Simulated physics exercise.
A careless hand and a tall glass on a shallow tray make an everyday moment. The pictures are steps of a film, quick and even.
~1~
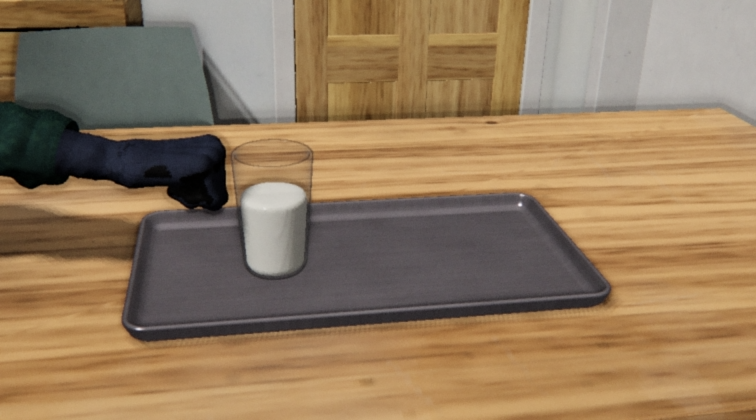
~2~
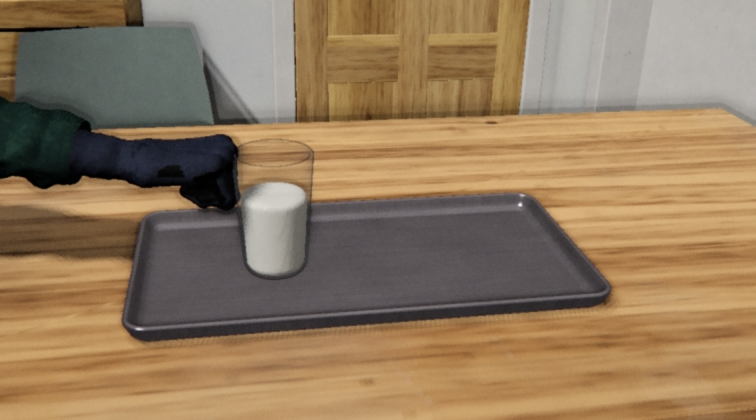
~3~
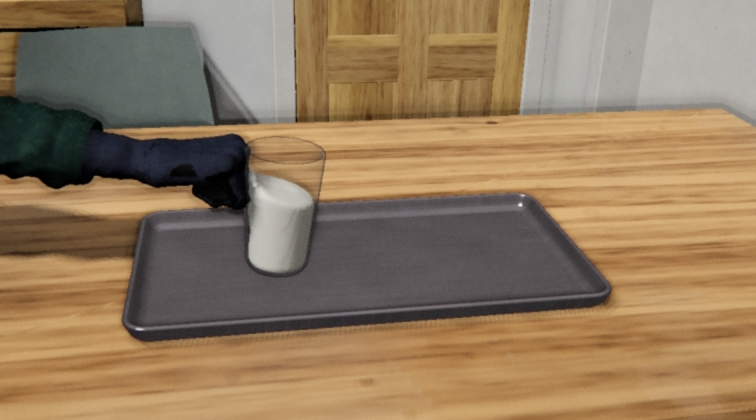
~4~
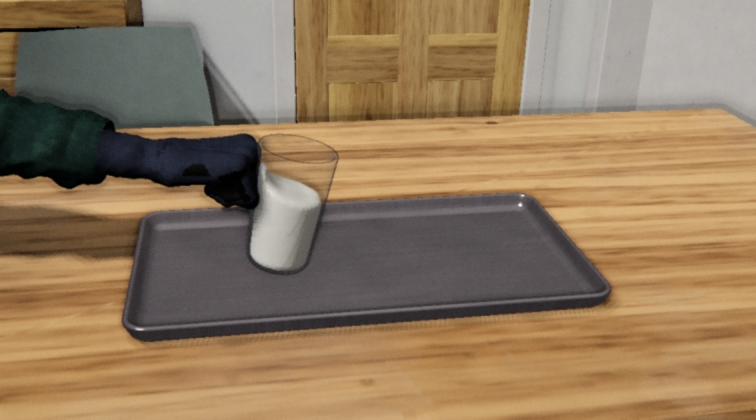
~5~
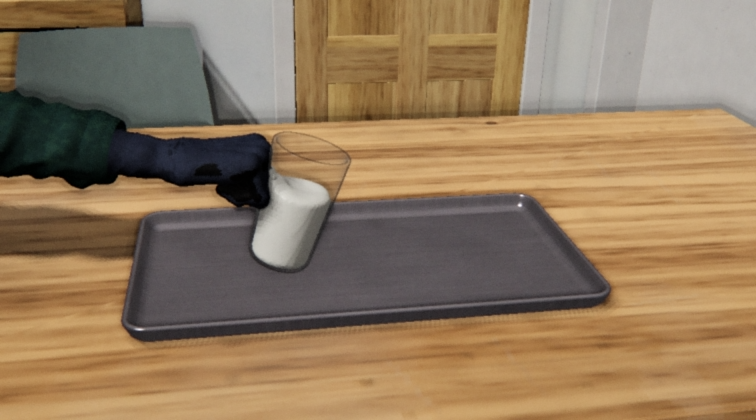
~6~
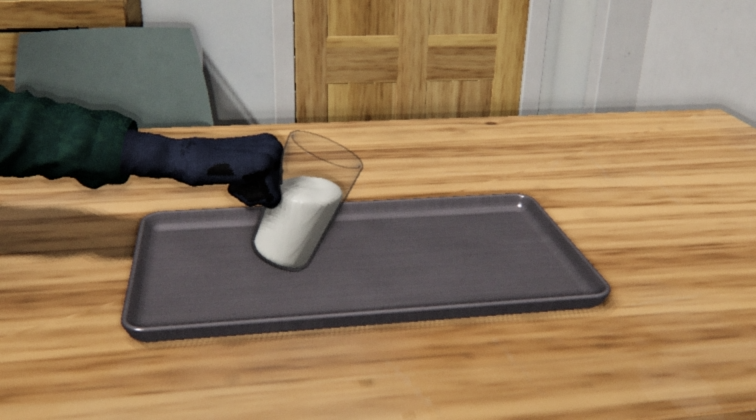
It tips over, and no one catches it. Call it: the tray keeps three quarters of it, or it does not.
The tray does not keep three quarters.
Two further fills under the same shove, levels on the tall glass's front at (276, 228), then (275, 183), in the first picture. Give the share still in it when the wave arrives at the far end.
Roughly 55 per cent, then roughly 55 per cent.
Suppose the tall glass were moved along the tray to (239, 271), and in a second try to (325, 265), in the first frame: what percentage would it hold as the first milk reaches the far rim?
Estimate: 50 % then 75 %.
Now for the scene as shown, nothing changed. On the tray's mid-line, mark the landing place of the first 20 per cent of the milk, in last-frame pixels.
Roughly at (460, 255).
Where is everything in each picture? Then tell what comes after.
The first frame shows tilt 0°; right rim (311, 153); surface from (240, 195) to (306, 192); the tray's far rim is at (567, 238); the tray is clear ahead.
The second frame shows tilt 0°; right rim (311, 153); surface from (240, 195) to (306, 192).
The third frame shows tilt 6°; right rim (323, 154); surface from (248, 173) to (312, 193).
The fourth frame shows tilt 11°; right rim (336, 156); surface from (260, 166) to (321, 194).
The fifth frame shows tilt 17°; right rim (348, 159); surface from (266, 177) to (329, 191).
The sixth frame shows tilt 24°; right rim (360, 164); surface from (271, 192) to (342, 186).
A moment on, the tall glass is falling and 100 per cent is in the glass, 0 on the tray and 0 above or beyond its rim.
Next, the tall glass lies on its side and 82 per cent is in the glass, 6 on the tray and 12 above or beyond its rim.
Then the tall glass lies on its side and 44 per cent is in the glass, 48 on the tray and 8 above or beyond its rim.
Later the tall glass lies on its side and 22 per cent is in the glass, 39 on the tray and 39 above or beyond its rim.
In the end 61 per cent is held by tray and glass, 39 is off the tray.
